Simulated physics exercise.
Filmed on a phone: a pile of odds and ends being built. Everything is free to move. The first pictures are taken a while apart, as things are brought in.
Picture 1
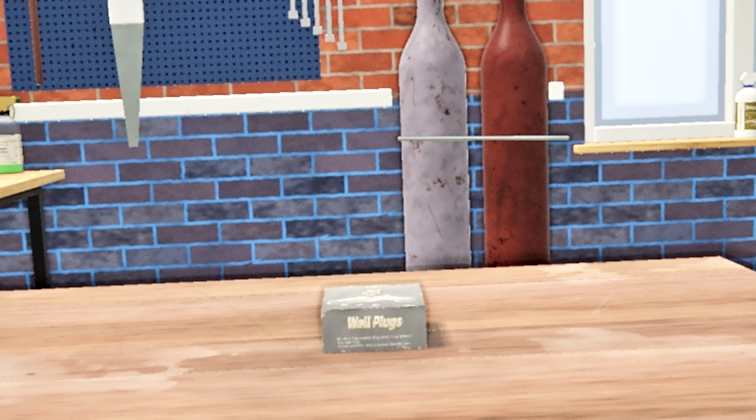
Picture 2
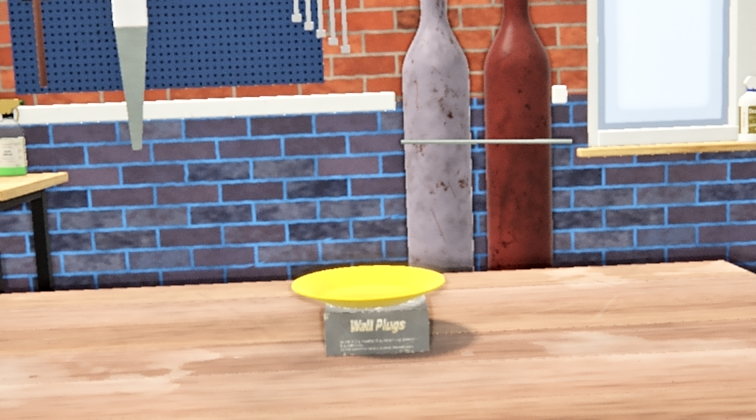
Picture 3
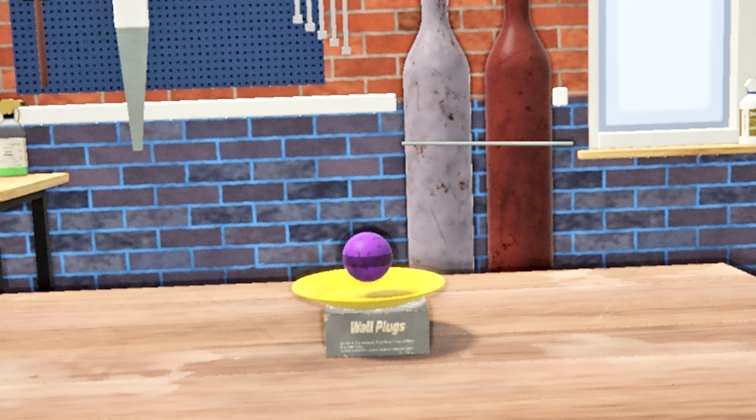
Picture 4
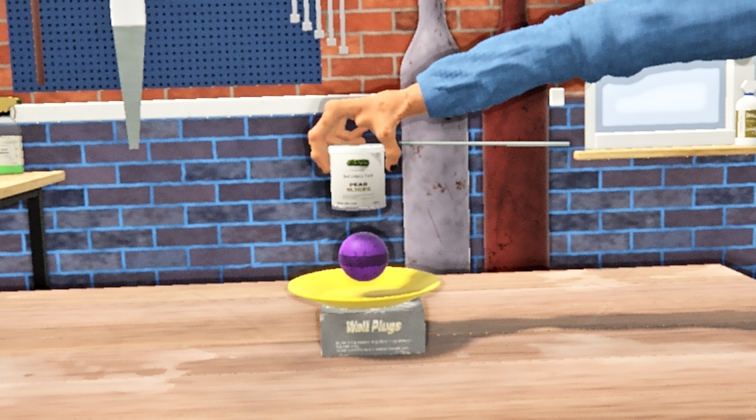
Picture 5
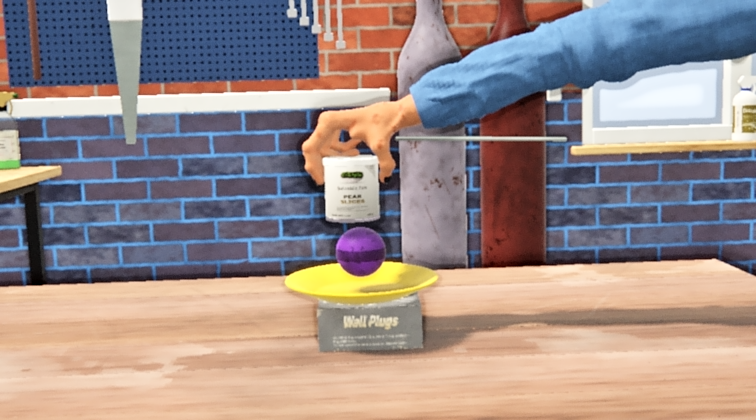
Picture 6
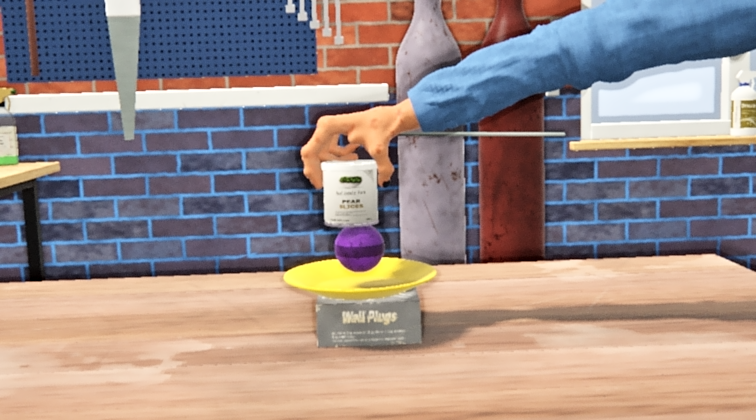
A hand in a blue sleeve lowered a white pot onto a purple ball, after a yellow plate and then the ball had appeared on top of a grey box on a wooden table.
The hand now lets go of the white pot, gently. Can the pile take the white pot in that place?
It comes apart.
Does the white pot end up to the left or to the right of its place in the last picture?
To the left.
Then, 0.40 s past the last view, white pot now fallen.
Then, 0.60 s past the last view, things are still on the move.
Finally, fallen, white pot; the other 3 still in place. Final places as the last picture's camera would see them, white pot near (196, 309). The pile gives way.
